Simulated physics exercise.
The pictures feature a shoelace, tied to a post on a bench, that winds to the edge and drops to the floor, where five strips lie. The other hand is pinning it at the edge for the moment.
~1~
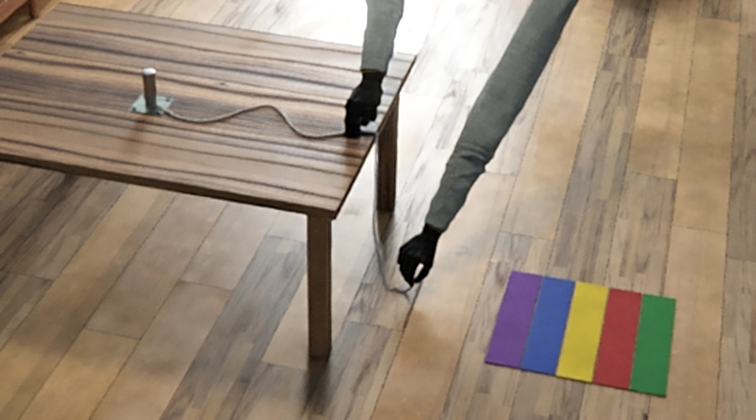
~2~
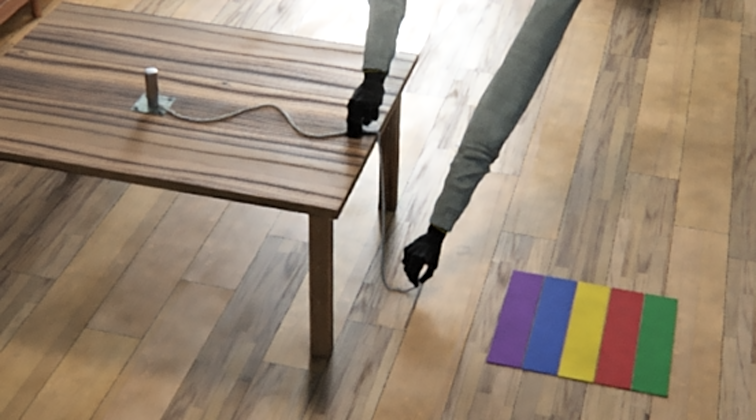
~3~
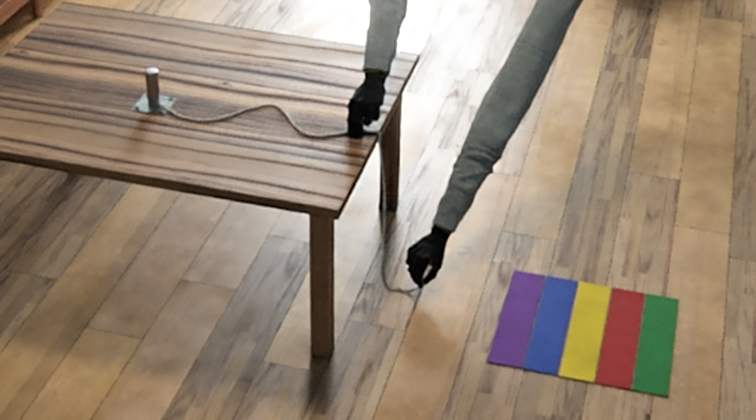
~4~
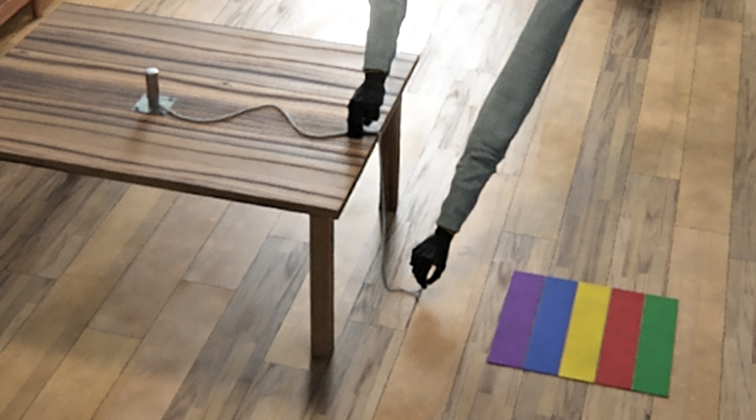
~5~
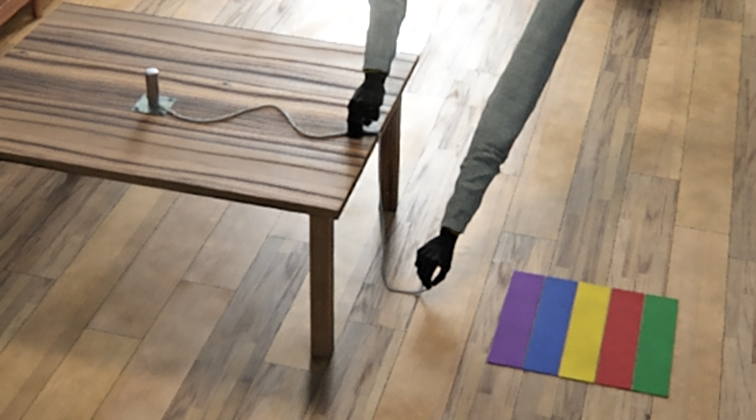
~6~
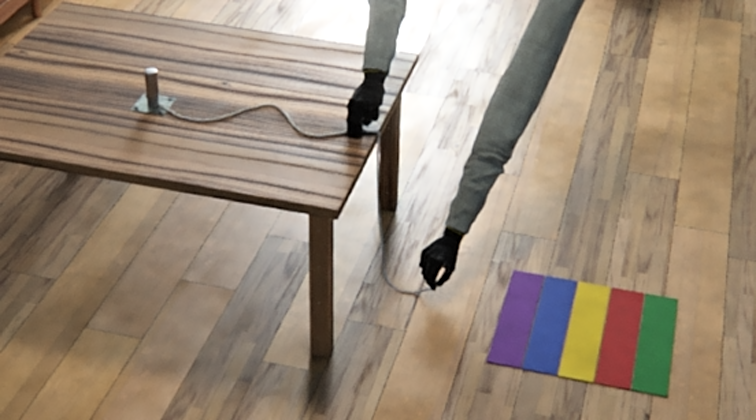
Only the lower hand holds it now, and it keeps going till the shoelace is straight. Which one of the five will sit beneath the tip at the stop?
The yellow strip will.
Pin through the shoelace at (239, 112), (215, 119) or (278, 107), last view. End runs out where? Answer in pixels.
Approximately (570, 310), (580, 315) and (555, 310) respectively.
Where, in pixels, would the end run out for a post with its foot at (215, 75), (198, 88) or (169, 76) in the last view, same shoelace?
The first try gives about (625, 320), the second about (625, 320) and the third about (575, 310).
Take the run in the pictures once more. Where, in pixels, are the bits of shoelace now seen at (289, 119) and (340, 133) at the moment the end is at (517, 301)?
Approx. (319, 126); approx. (378, 143).
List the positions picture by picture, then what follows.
In the first picture, end (414, 282); purple (507, 347); blue (541, 354); yellow (578, 361); red (613, 368); green (650, 375).
In the second picture, end (419, 283); shoelace through (186, 118) (261, 106) (306, 134) (378, 139) (383, 208) (383, 269).
In the third picture, end (423, 283).
In the fourth picture, end (427, 284); shoelace through (187, 118) (262, 106) (307, 134) (379, 139) (384, 208) (384, 269).
In the fifth picture, end (431, 285).
In the sixth picture, end (436, 286); shoelace through (186, 118) (261, 106) (306, 134) (378, 139) (379, 208) (384, 269).
Early on, end near (517, 301); over purple.
Midway, end near (564, 309); over blue.
At the end of the slack, end near (591, 314); over yellow. It gets as far as the yellow strip.
